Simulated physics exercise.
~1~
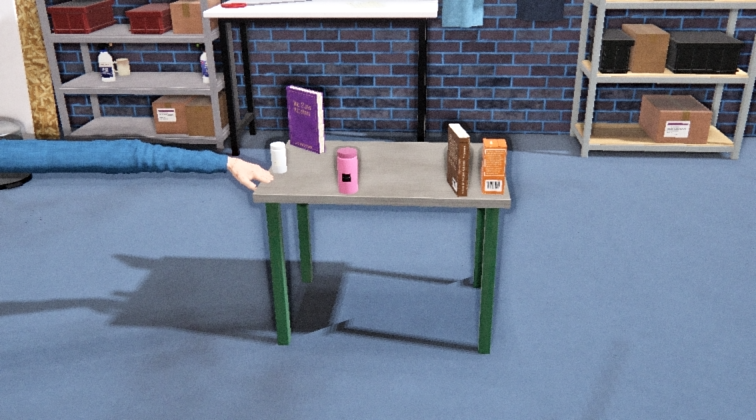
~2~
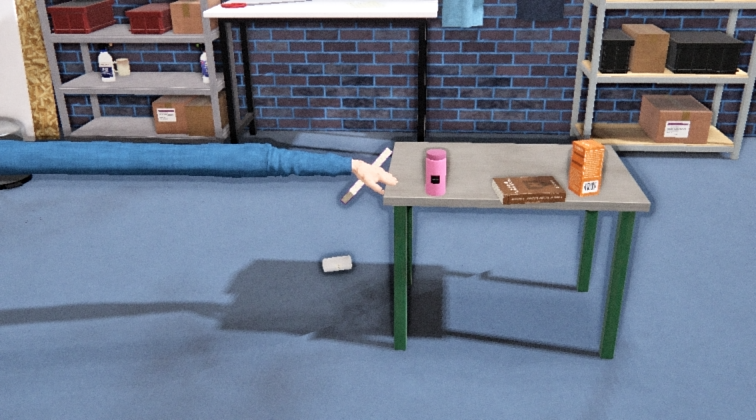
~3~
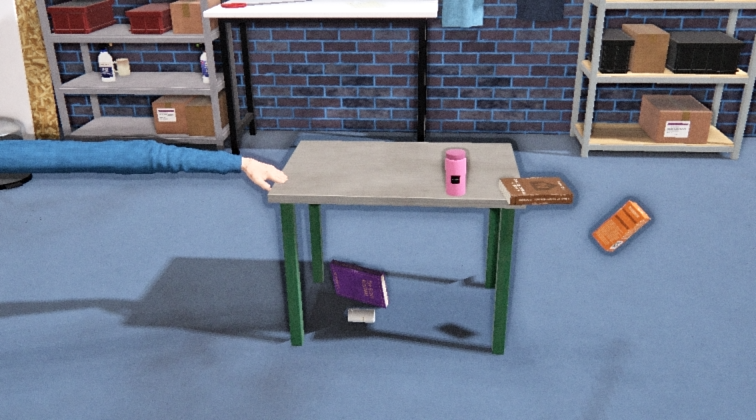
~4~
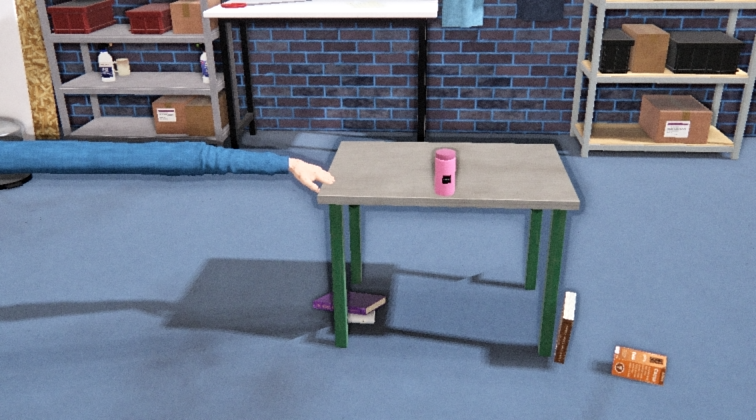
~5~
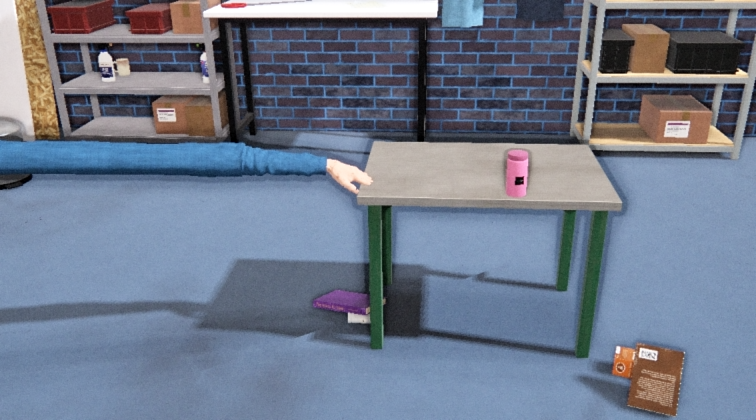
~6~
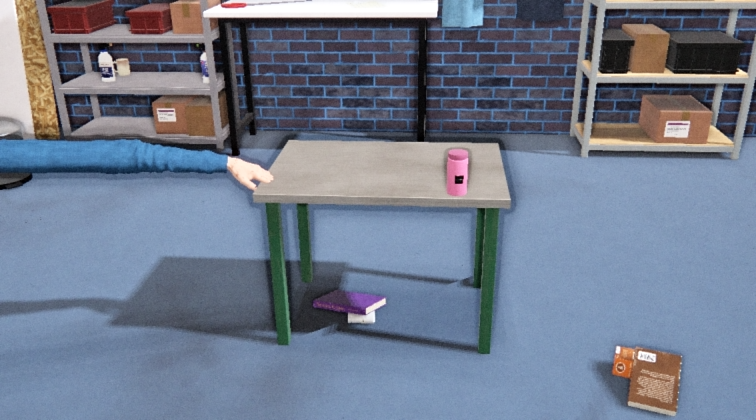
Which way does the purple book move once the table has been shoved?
The purple book moves down, dropping from the tabletop to the floor, where it ends up lying by the white shaker.
